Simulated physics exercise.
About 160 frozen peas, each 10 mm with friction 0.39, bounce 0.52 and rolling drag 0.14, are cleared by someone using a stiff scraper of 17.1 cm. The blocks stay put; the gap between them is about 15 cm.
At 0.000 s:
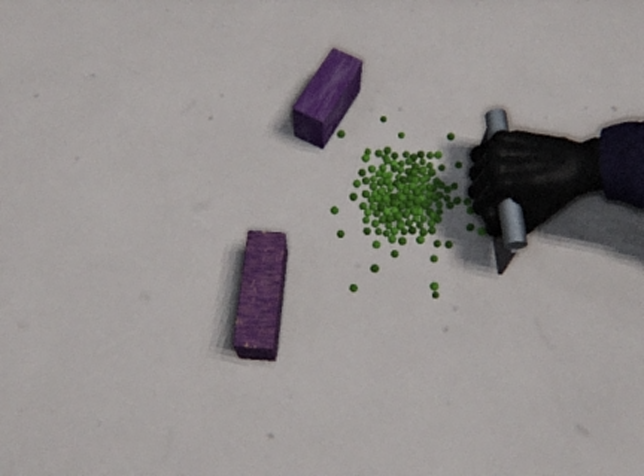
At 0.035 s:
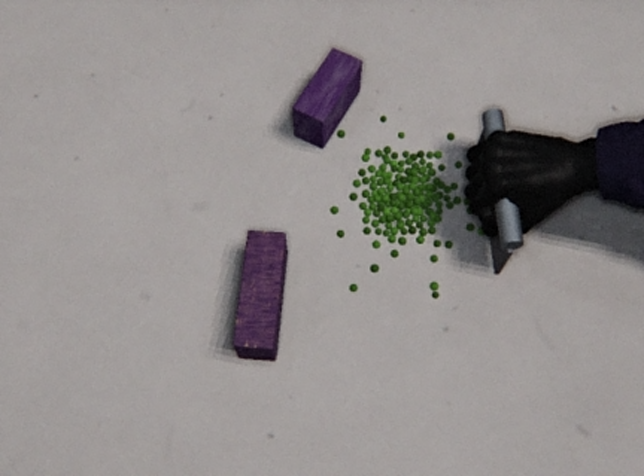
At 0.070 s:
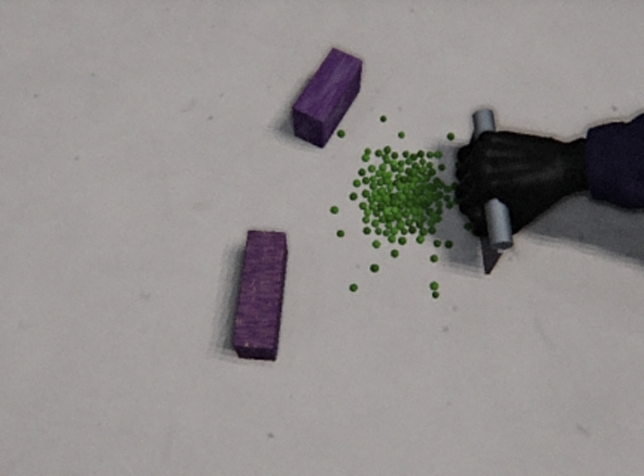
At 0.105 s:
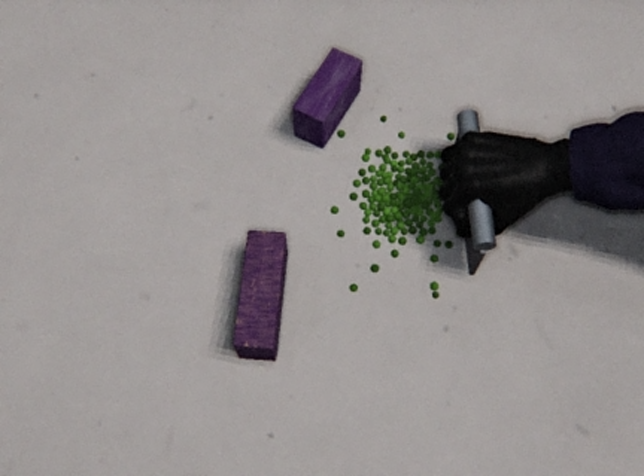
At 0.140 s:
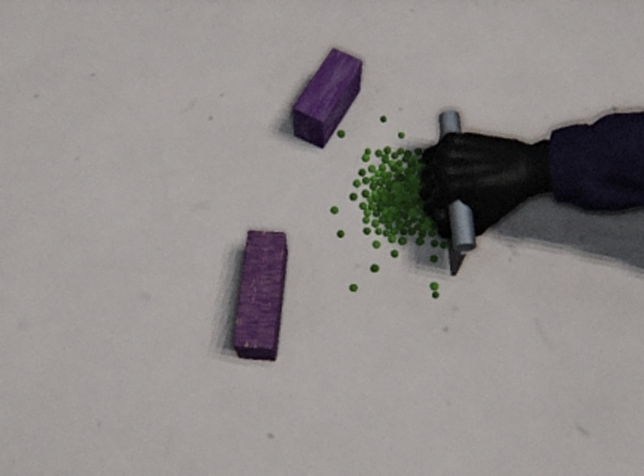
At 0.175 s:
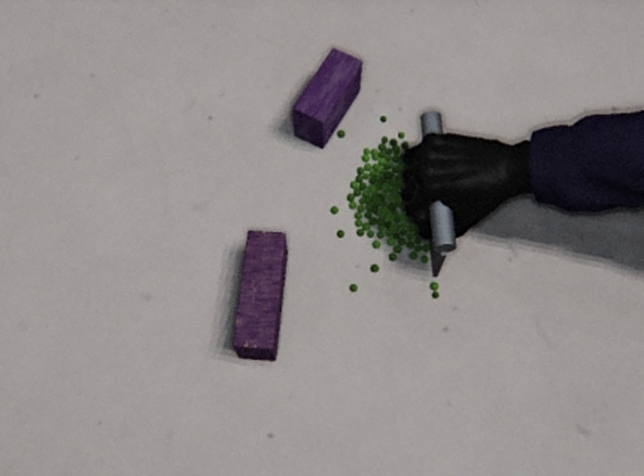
On a pale grey surface with two purple blocks, a black-gloved hand holding a grey-handled scraper moved left into a scattered pile of small green balls, pushing many of them closer together.
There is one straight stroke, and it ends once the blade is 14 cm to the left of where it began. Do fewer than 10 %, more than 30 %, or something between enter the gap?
A fair amount gets into or through the gap.
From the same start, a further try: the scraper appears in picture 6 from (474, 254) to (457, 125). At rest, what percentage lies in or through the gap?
In or through the gap - 5 %.
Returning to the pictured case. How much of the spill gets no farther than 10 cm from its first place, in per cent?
35 per cent or thereabouts.
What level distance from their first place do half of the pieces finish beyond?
I'd guess near 10 cm, give or take.
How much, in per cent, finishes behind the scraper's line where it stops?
That share is close to 5 per cent.
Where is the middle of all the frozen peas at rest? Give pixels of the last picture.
Around (323, 201).
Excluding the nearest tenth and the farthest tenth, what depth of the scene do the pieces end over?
Estimate: Close to 16 cm.
Then, at 0.30 s, scraper 14 cm from its start, spill 17 cm wide; held up before the blocks 100 %.
After 0.43 s, scraper 15 cm from its start, spill 20 cm wide; in or through the gap 15 %, held up before the blocks 85 %.
Then, at 0.54 s, scraper 15 cm from its start, spill 20 cm wide; in or through the gap 20 %, held up before the blocks 80 %.
At rest (0.9 s), in or through the gap 20 %, round the near block 0 %, round the far block 0 %, held up before the blocks 80 %.
